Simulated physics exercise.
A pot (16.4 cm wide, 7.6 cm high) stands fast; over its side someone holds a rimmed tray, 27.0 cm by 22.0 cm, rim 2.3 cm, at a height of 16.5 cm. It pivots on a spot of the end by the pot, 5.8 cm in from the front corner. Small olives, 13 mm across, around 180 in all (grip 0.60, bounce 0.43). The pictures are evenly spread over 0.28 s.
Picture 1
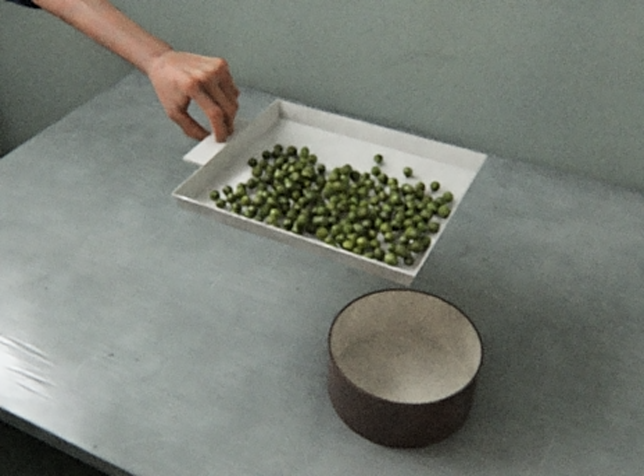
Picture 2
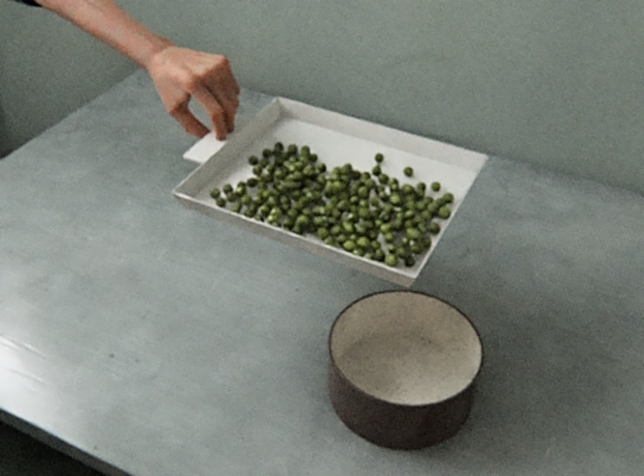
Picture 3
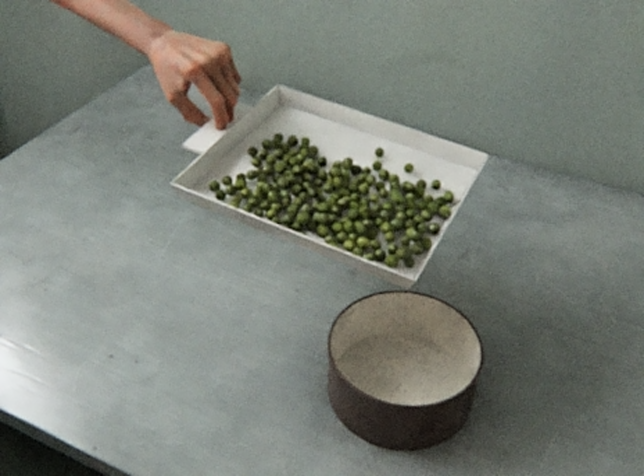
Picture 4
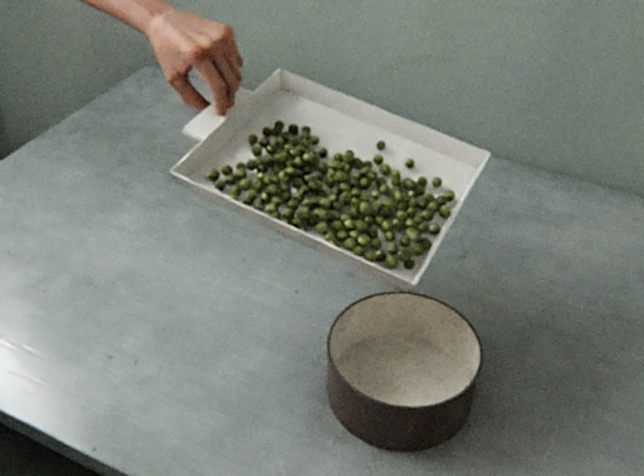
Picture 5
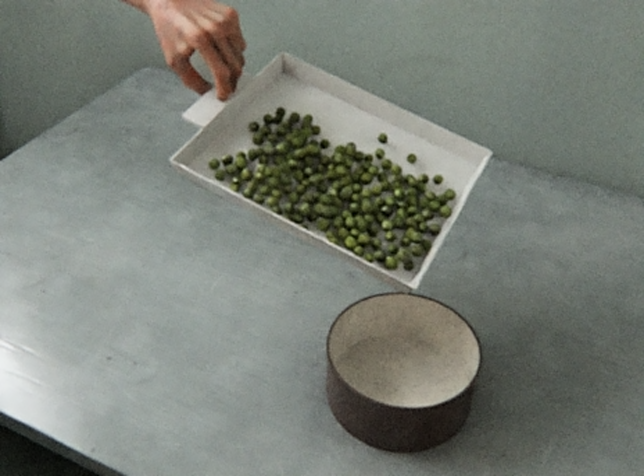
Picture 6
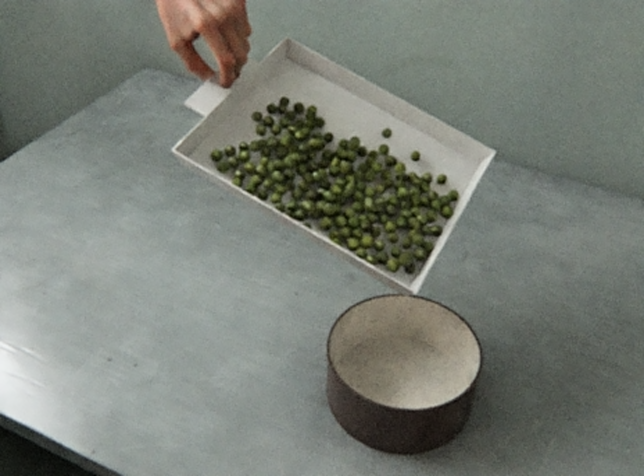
We see a hand holding the tab of a white rimmed tray of small green olives above a dark, pale-lined pot on a gray table; the hand rises, steadily tilting the tray toward the pot while the olives barely shift.
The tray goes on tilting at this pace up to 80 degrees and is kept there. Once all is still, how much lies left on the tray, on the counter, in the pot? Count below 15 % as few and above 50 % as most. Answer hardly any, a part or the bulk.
Left on the tray: Hardly any; on the counter: A part; in the pot: The bulk.
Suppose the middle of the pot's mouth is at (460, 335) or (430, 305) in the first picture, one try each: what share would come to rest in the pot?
Some 85 and 35 per cent.
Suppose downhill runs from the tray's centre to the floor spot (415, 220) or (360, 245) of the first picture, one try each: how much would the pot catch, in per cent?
About 30 and 90 per cent.
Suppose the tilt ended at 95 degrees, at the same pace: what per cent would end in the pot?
Then about 75 per cent.
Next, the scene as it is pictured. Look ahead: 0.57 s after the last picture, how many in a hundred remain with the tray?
Some 95 per cent of the load.
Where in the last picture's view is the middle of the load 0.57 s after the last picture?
Near (406, 204).
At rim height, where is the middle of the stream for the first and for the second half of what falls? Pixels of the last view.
First near (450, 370), later near (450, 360).
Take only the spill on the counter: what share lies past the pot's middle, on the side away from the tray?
Some 100 per cent.
Then, 0.34 s after the last picture, tilt 49 degrees; the tray holds 100 %, the pot 0 %.
Then, 0.57 s after the last picture, tilt 69 degrees; the tray holds 95 %, the pot 0 %.
Then, 0.91 s after the last picture, tilt 80 degrees; the tray holds 40 %, the pot 30 %.
In the end, tray 5 %, counter 25 %, pot 75 %.
